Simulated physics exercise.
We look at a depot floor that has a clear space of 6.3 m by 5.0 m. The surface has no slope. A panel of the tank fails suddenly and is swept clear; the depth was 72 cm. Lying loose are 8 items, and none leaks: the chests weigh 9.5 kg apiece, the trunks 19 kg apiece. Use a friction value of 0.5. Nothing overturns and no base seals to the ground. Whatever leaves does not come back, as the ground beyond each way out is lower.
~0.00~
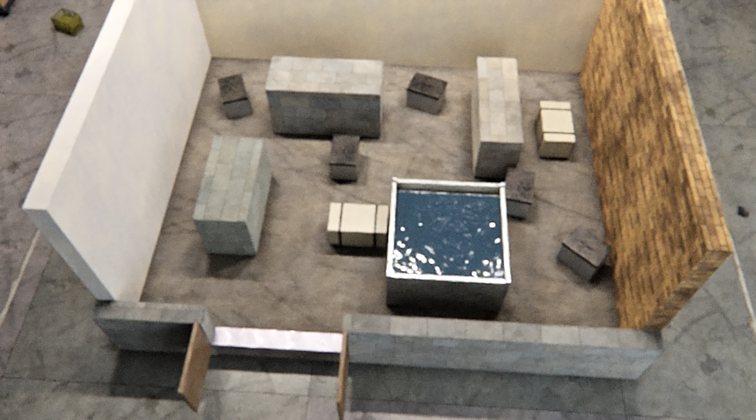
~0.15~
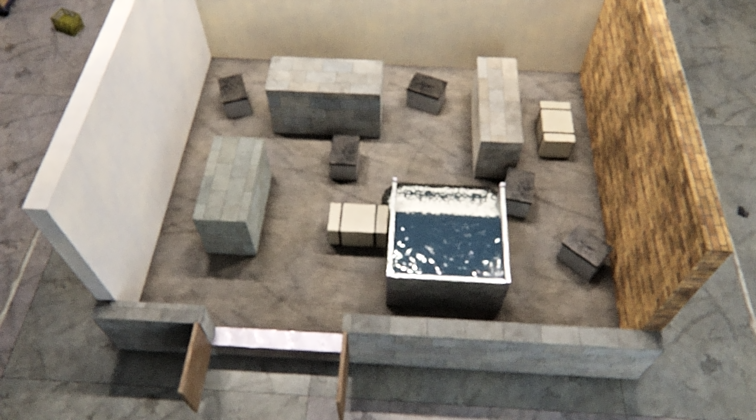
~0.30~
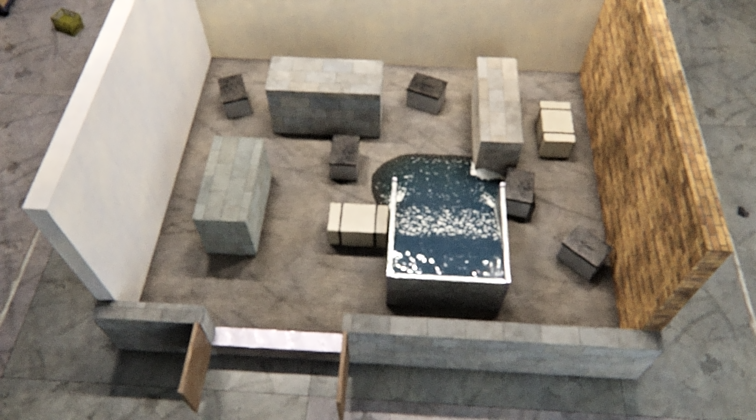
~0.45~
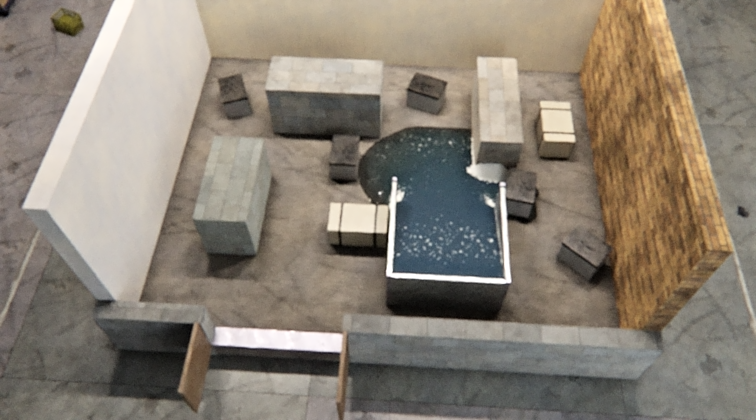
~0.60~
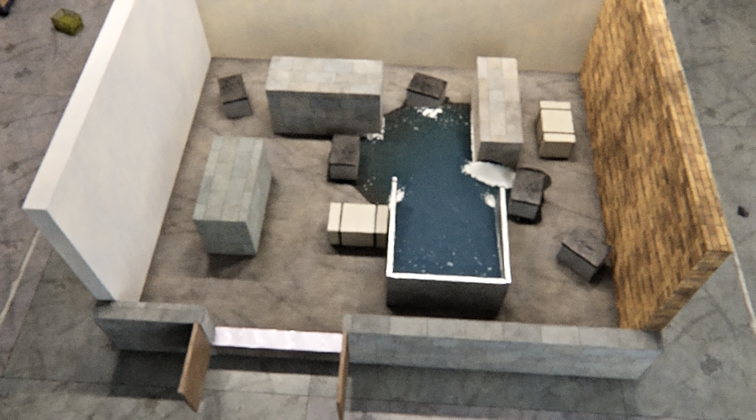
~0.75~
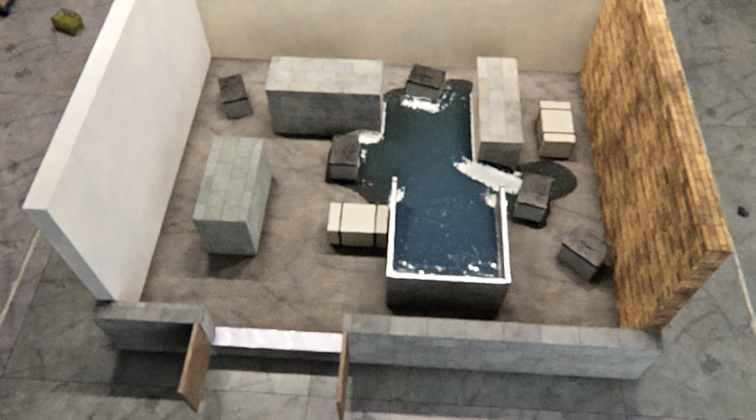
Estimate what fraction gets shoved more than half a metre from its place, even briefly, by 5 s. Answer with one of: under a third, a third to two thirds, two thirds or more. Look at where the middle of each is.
Two thirds or more.
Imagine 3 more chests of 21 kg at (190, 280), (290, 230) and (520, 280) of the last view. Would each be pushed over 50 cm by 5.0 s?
Listed order: Below the mark, below the mark and below the mark.
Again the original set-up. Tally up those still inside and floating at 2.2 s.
At that time the total is 1.
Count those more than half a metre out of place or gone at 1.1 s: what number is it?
I count 2 of them.
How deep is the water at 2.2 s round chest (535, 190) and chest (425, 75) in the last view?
Close to 6 and 32 centimetres.
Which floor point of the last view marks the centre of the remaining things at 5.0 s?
It works out to somewhere near (405, 188) on the floor.
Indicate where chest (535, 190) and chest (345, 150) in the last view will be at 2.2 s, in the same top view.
Around (577, 222) and (297, 162).
After 1.1 s 2 of 8 are over 50 cm from their spots; 0 afloat.
After 2.2 s 3 of 8 are over 50 cm from their spots; 1 afloat.
After 3.5 s 5 of 8 are over 50 cm from their spots; 4 afloat.
After 5.0 s 7 of 8 are over 50 cm from their spots, and 7 have been at some point; 4 afloat.
